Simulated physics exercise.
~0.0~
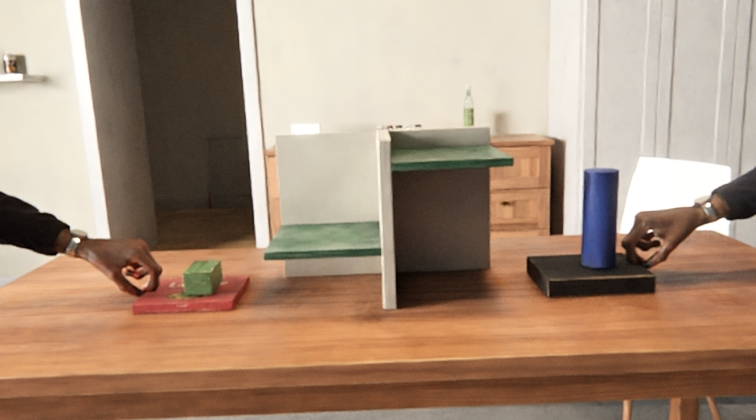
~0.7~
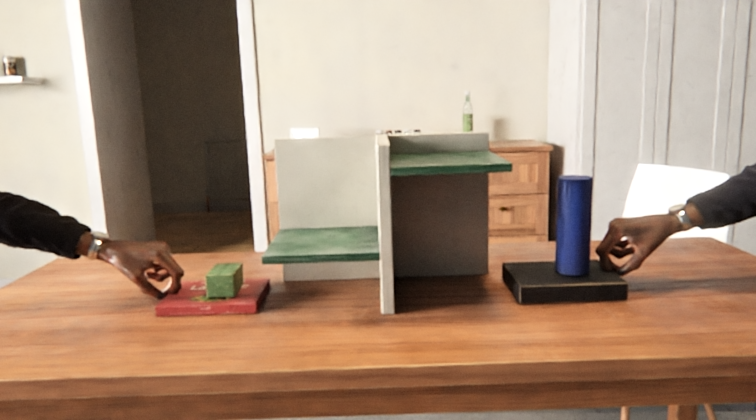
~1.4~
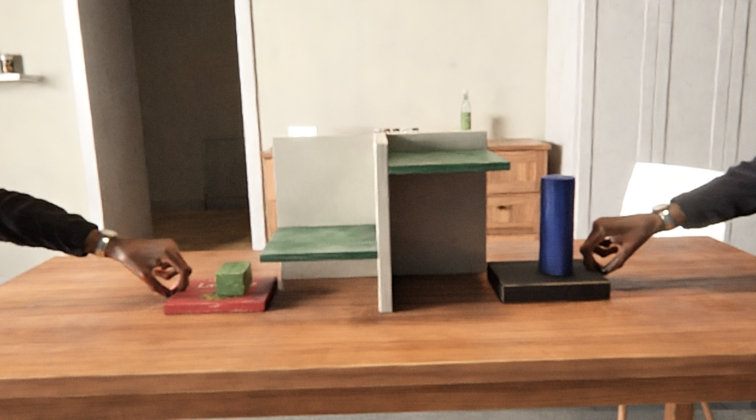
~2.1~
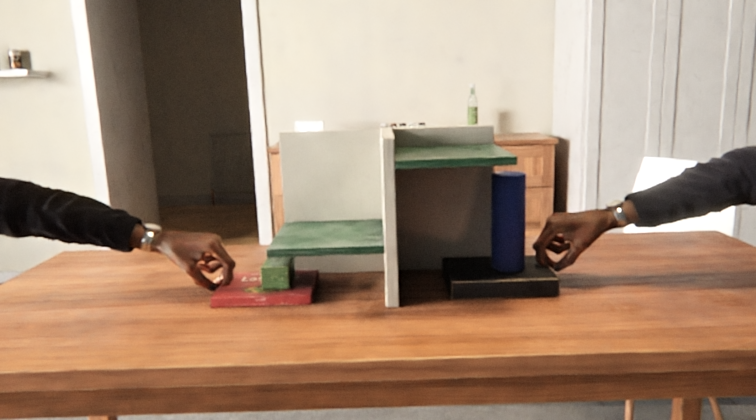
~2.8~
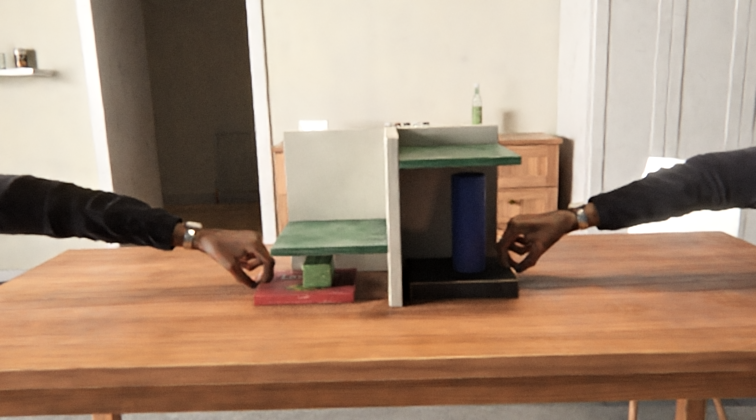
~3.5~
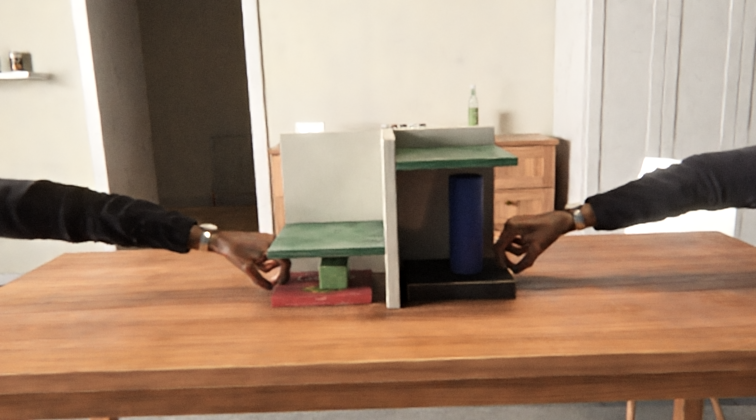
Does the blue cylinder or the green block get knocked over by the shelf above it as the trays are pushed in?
No, neither one is knocked over. The blue cylinder rides in under the right shelf and the green block rides in under the left one, both untouched.
